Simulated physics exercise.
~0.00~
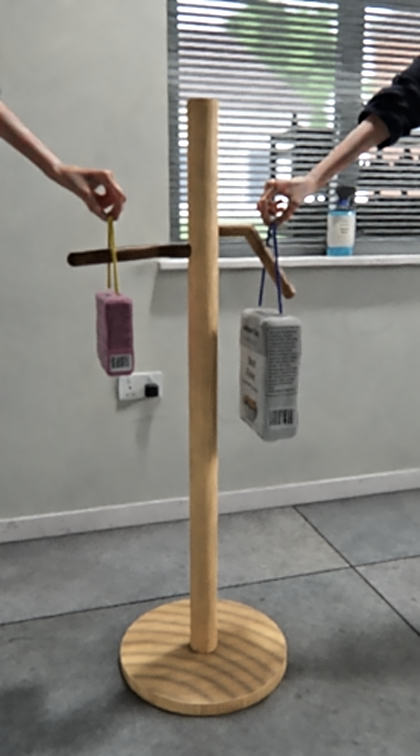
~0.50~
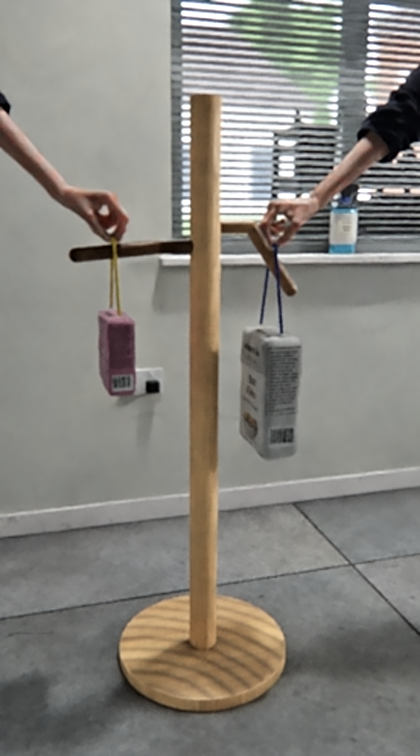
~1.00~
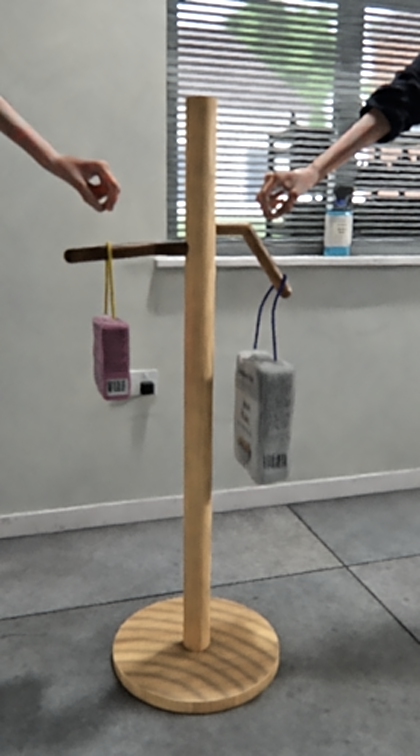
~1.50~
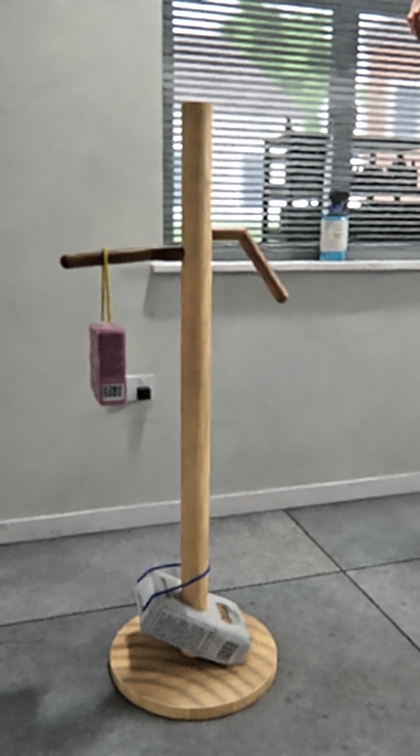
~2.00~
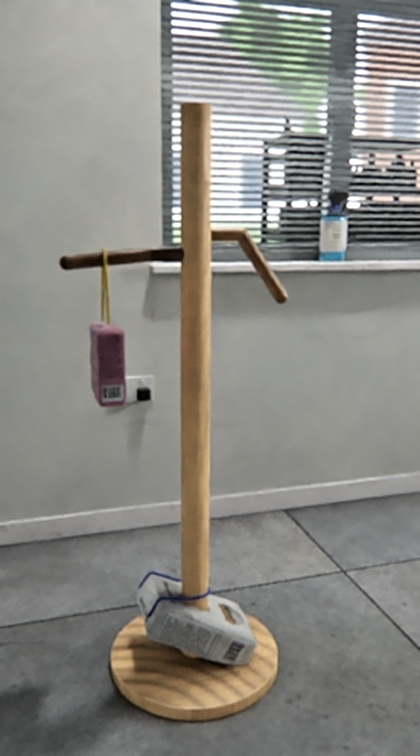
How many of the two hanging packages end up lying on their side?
One of them does. The white package ends on its side at the foot of the stand, while the pink one still hangs upright.
